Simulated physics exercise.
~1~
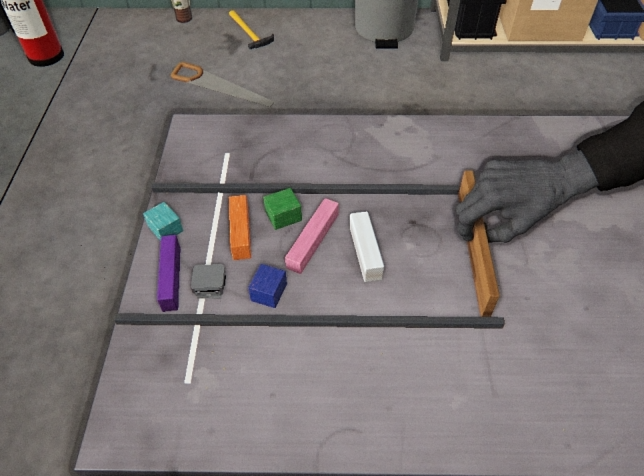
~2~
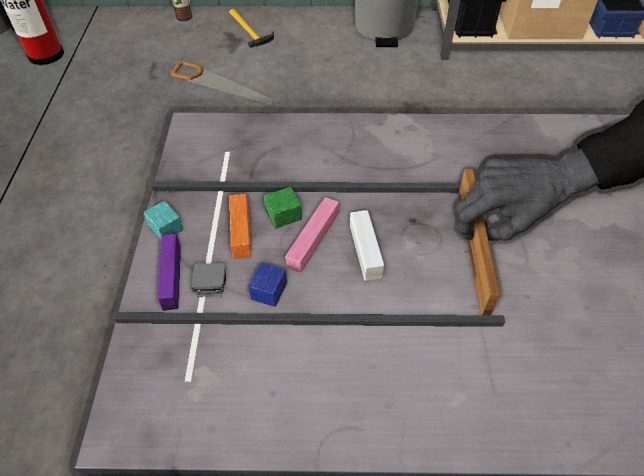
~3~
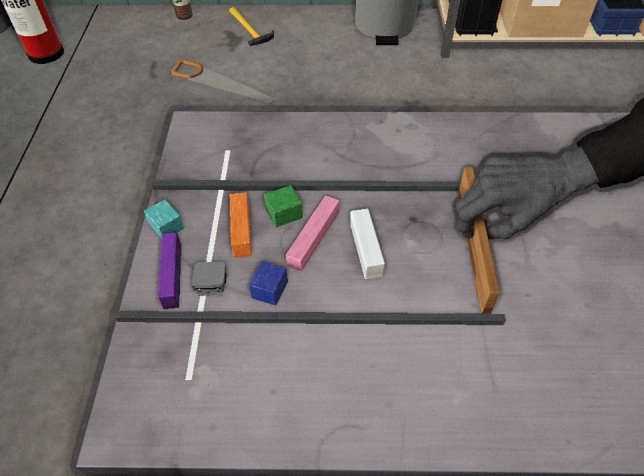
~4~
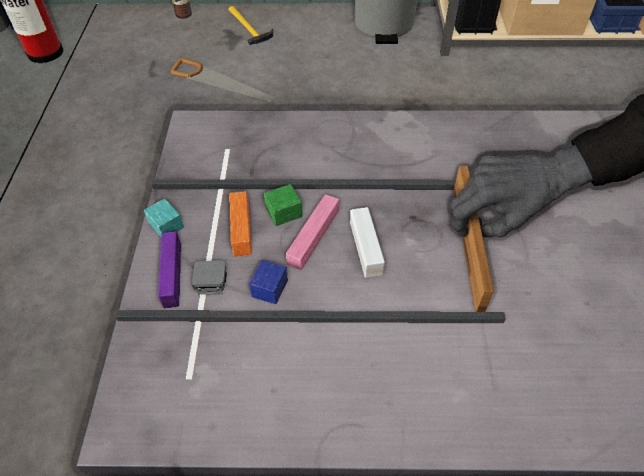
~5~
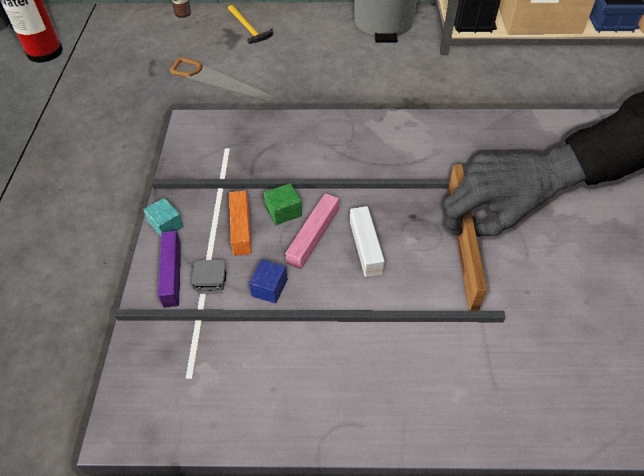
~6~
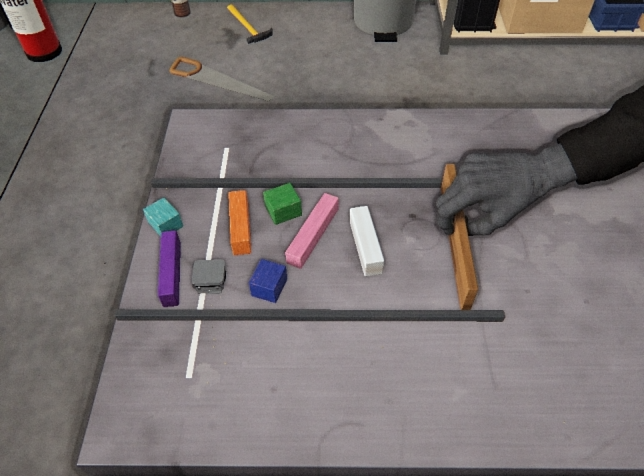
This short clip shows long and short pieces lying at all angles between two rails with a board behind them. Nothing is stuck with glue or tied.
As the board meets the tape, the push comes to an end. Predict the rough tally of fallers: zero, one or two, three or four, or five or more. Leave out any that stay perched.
Tally: One or two.
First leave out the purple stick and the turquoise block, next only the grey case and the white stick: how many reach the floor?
0, then 0.
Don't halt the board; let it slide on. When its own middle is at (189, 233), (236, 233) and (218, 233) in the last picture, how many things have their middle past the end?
Per position: 3 / 0 / 1.
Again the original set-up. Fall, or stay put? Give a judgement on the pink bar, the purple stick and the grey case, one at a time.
Result - pink bar stays put, purple stick stays put, grey case stays put.
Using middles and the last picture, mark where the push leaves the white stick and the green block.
Near (201, 240) and (169, 196).
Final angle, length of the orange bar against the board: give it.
I'd say it's about 30° out of line.
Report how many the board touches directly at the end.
In contact: 2.
Early on, none off yet; turquoise block at rest near (163, 218); purple stick at rest near (170, 268); grey case at rest near (210, 277).
Finally, the number that fall off is one or two; lost, turquoise block.
